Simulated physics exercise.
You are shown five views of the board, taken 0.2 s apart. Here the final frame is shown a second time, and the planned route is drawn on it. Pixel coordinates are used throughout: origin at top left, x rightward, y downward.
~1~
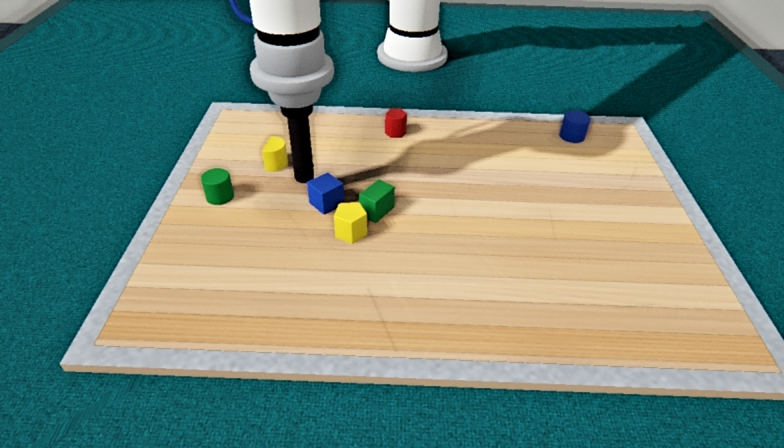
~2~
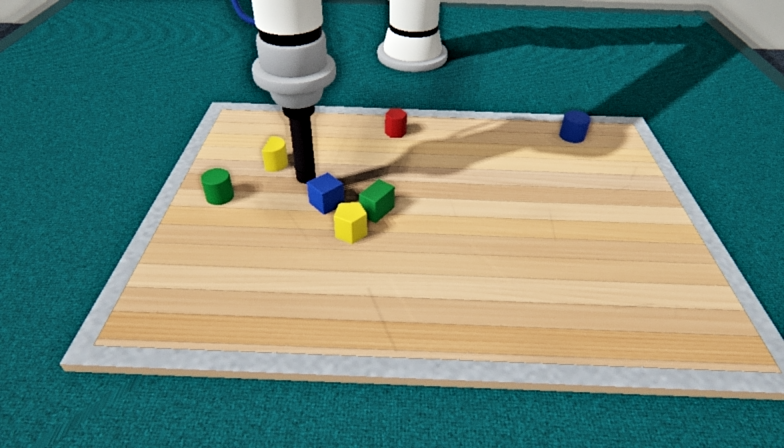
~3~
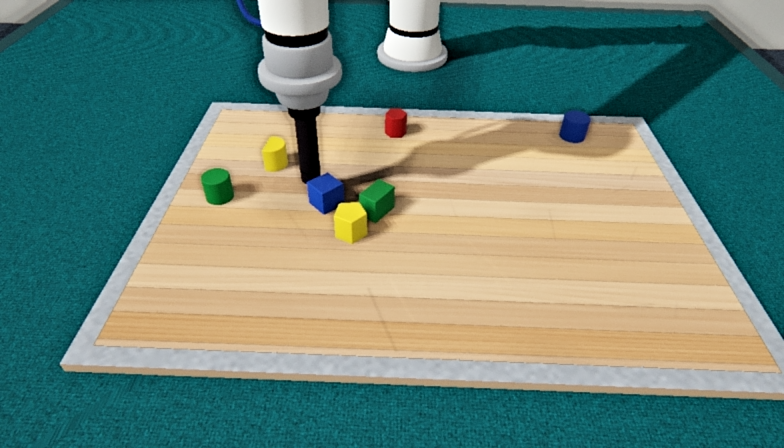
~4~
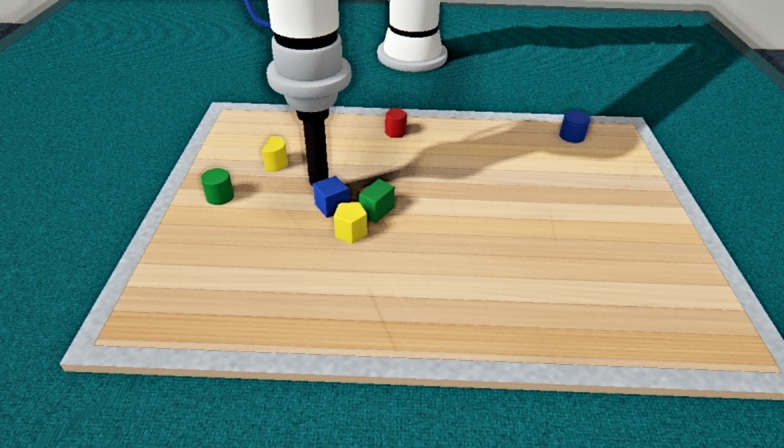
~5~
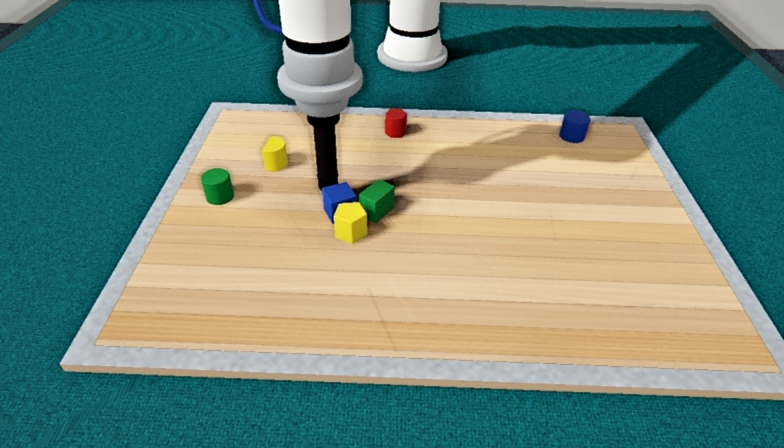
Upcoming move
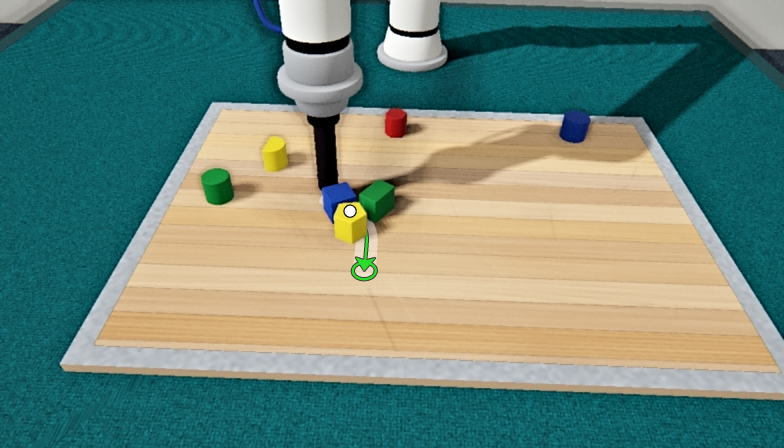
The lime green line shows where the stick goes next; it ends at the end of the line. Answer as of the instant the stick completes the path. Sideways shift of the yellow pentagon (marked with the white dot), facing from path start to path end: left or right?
Answer: Rightward.
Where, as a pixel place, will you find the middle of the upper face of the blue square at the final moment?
At roughly (370, 269).
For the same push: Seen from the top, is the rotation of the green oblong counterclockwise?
I believe so.
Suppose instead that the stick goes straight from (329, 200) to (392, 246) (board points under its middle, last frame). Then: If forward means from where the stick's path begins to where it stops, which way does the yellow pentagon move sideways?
My prediction: Rightwards.
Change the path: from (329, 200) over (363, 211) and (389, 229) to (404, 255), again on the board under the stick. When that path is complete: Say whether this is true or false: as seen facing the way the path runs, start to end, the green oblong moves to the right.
False.
The drawn path runs from (329, 200) over (357, 216) and (367, 241) to (364, 271); the dot is on the yellow pentagon.
The first path, step by step. One third of the way, stick (356, 204); blue square (360, 211), turned 30° clockwise; yellow pentagon (359, 230); green oblong (385, 193), turned 45° anticlockwise.
Two thirds of the way, stick (367, 228); blue square (369, 238), turned 35° clockwise; yellow pentagon (363, 259), turned 15° clockwise; green oblong (385, 193), turned 45° anticlockwise.
At the end, stick (364, 258); blue square (370, 269), turned 25° clockwise; yellow pentagon (367, 293); green oblong (385, 193), turned 45° anticlockwise.
